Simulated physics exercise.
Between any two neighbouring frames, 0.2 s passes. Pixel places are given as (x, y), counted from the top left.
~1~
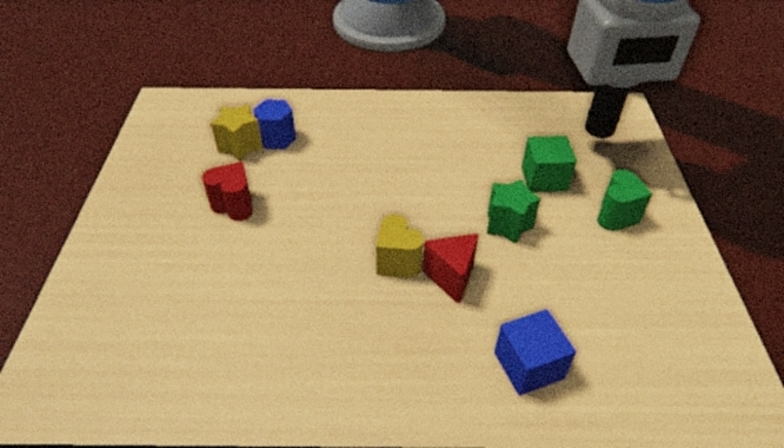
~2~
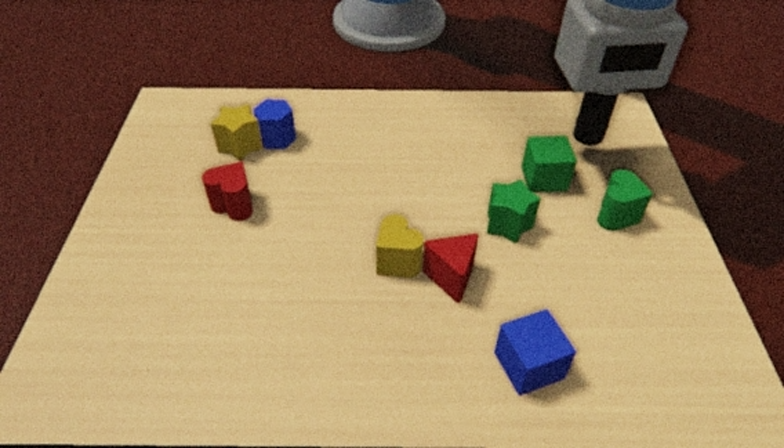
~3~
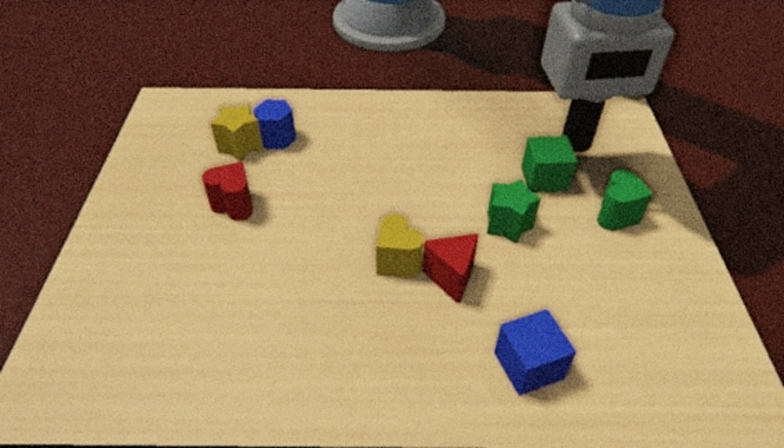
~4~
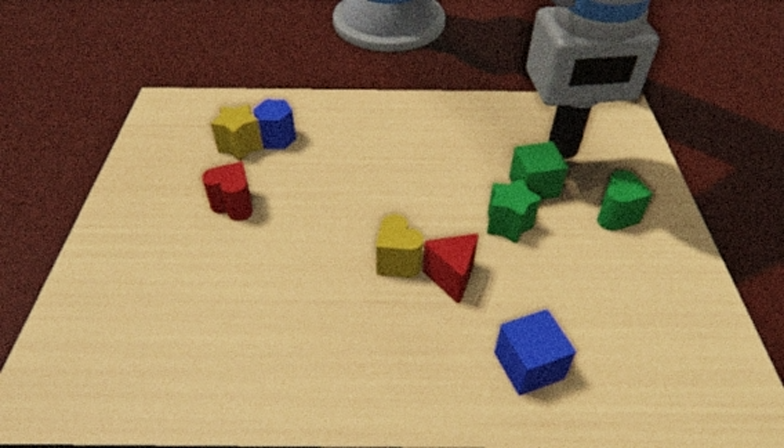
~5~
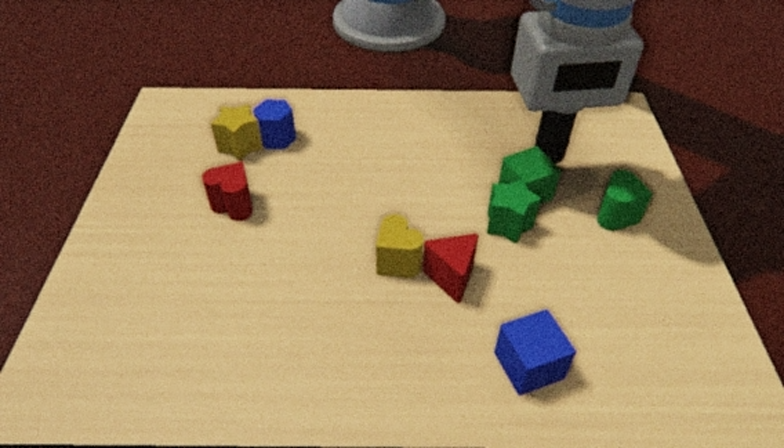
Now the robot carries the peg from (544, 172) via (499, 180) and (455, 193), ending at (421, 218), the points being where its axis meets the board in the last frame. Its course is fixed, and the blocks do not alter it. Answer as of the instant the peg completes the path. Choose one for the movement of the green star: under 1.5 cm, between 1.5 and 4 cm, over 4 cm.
Travels 1.5 to 4 cm.
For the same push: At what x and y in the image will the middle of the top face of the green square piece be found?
The centre of its top face lies at (508, 178).
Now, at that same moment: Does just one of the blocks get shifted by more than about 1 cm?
I'd say no.
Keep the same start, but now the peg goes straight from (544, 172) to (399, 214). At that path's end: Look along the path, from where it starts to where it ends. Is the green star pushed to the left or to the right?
It gets pushed left.
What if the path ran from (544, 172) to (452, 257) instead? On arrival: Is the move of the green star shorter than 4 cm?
No
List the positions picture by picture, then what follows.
Lower end of the peg at (599, 130), tops of blocks, yellow heart block at (398, 233), green star at (514, 195), green square piece at (552, 149), in the first picture.
Peg at (588, 137), blocks as before, in the second picture.
Peg at (576, 144), blocks as before, in the third picture.
Peg at (562, 150), green square piece at (541, 156), in the fourth picture.
Peg at (549, 155), yellow heart block at (398, 233), green star at (514, 195), green square piece at (532, 163), in the fifth picture.
What follows on the original path. One third of the way, peg at (502, 163); green star at (513, 206); green square piece at (512, 175), turned 65° anticlockwise.
Two thirds of the way, peg at (457, 177); green star at (514, 210); green square piece at (508, 178), turned 80° anticlockwise.
At the end, peg at (422, 202); yellow heart block not moved; green star at (514, 210); green square piece at (508, 178), turned 80° anticlockwise.
